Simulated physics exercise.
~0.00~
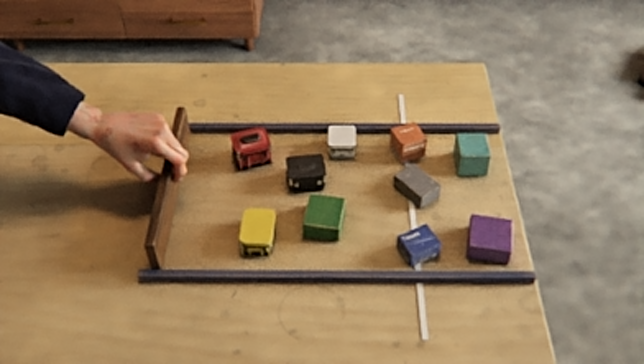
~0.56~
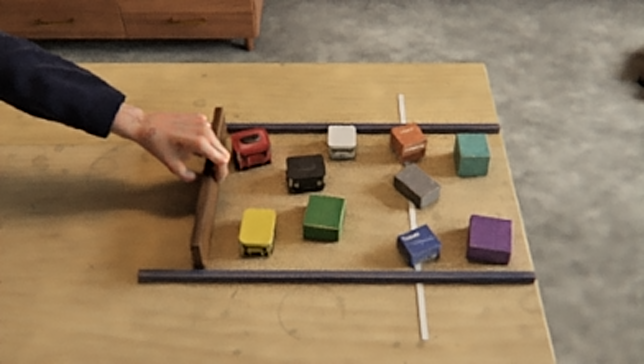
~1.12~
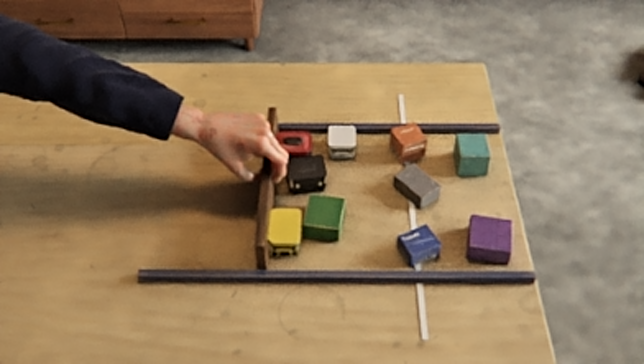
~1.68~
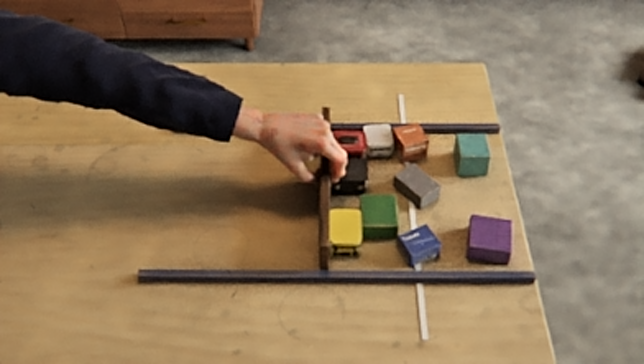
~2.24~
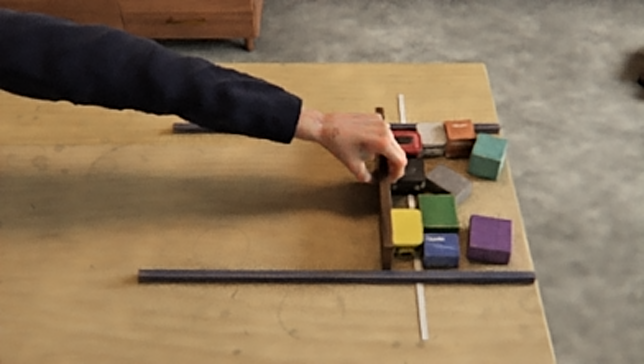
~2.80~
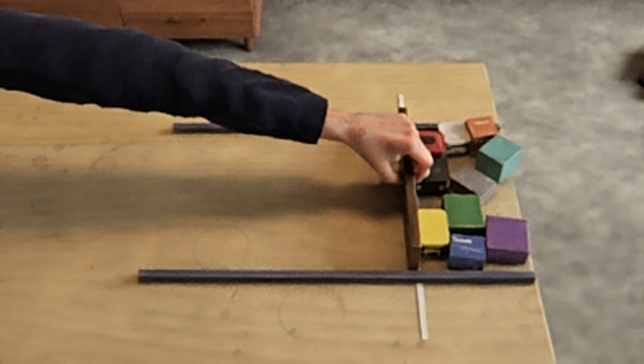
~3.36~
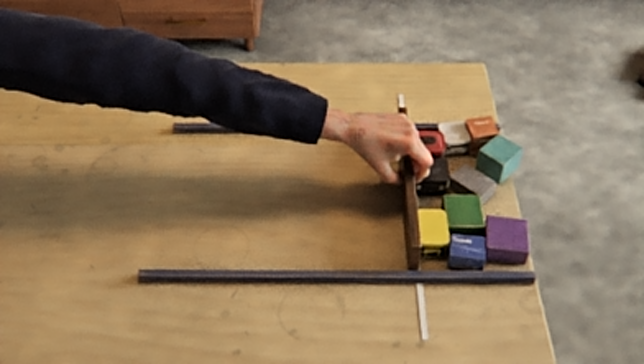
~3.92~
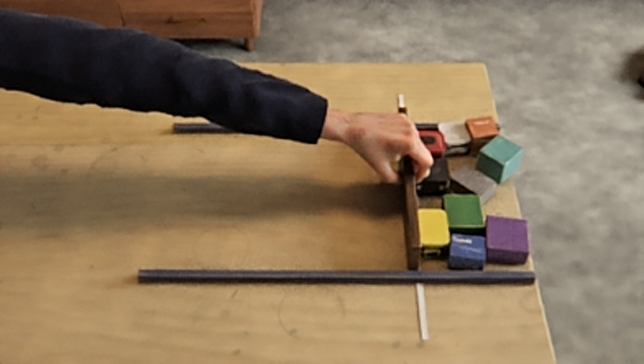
The clip shows a hand pushing an upright board to the right between two rails on a table, gathering ten small colored blocks and cases together toward the table's edge. The board stops at the strip of tape, and all the items remain on the table.
